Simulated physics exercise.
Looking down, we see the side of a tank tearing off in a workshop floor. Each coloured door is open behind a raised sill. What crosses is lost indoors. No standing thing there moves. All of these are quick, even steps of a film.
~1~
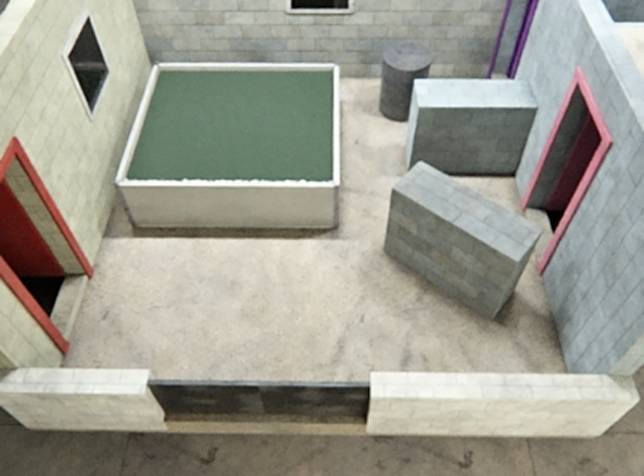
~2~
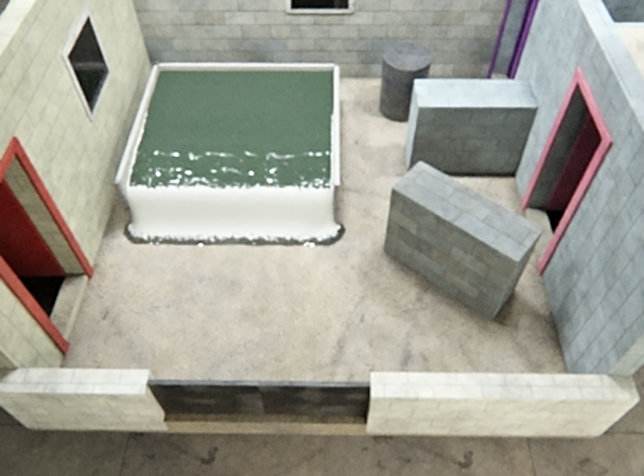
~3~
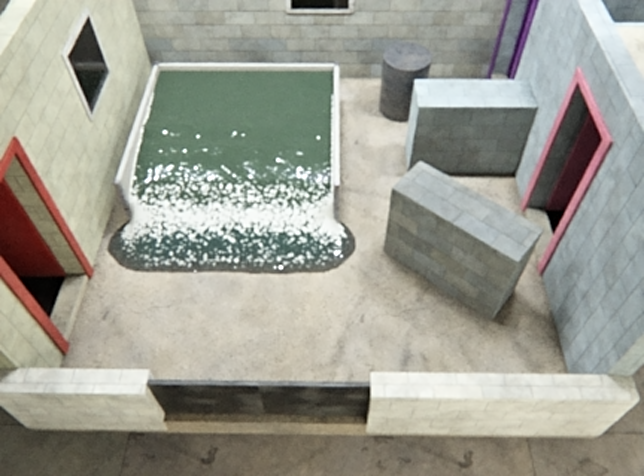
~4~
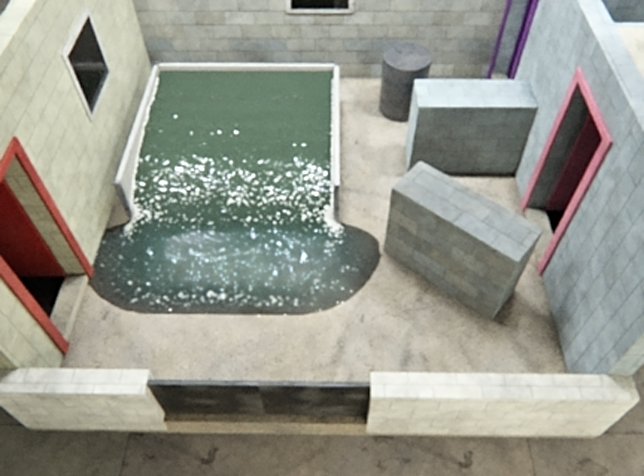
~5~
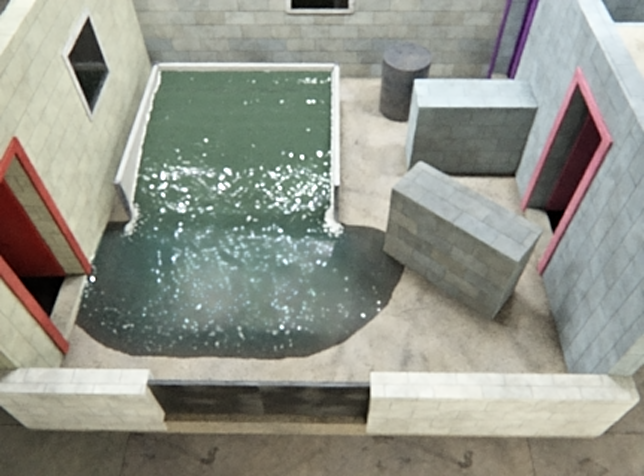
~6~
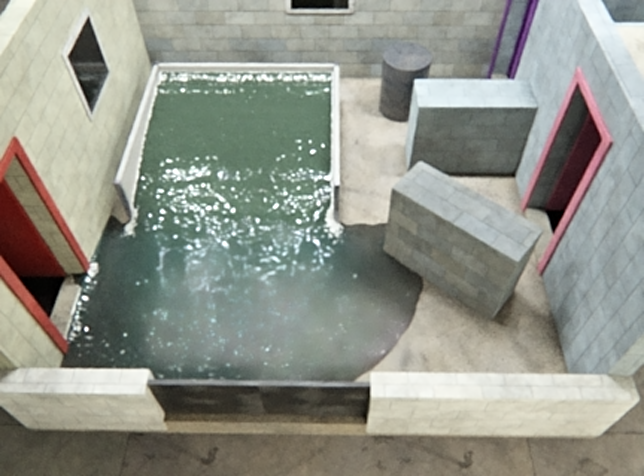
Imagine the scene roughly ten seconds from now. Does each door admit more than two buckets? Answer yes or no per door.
Answers: The pink door: Yes; the red door: Yes; the purple door: No.
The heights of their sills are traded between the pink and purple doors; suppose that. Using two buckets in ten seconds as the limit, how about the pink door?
Pink falls short.
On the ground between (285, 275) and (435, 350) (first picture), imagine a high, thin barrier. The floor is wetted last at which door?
Answer: The purple door.
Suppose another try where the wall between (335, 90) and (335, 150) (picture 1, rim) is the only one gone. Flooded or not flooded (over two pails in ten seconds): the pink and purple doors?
The pink door overflows the limit, the purple door overflows the limit.
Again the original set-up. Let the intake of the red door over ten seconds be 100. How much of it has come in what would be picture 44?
Share at that point: Roughly 85 %.
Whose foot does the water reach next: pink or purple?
I'd say the pink door.
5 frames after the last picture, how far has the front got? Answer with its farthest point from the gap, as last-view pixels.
Somewhere close to (495, 403).
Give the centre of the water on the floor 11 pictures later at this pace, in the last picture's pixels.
The water's middle lies around (243, 263).
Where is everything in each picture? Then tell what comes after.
In the first picture, the water tank at (238, 123) is whole and still.
In the second picture, water pours out at (233, 212) and has run to (130, 226).
In the third picture, water pours out at (233, 213) and has run to (349, 243).
In the fourth picture, water pours out at (233, 215) and has run to (91, 275).
In the fifth picture, the front is at (380, 299), out from the gap at (233, 215).
In the sixth picture, the front is at a hidden place, out from the gap at (233, 215).
A moment on, water covers 45 % of the floor; the pink door not reached, the red door under two buckets in, the purple door not reached.
Next, water covers 50 % of the floor; the pink door not reached, the red door over two buckets in, the purple door not reached.
Then, water covers 65 % of the floor; the pink door wet at the sill, nothing in, the red door far over two buckets in, the purple door not reached.
Later, water covers 85 % of the floor; the pink door under two buckets in, the red door far over two buckets in, the purple door not reached.
In the end, water covers 100 % of the floor; the pink door over two buckets in, the red door far over two buckets in, the purple door wet at the sill, nothing in.
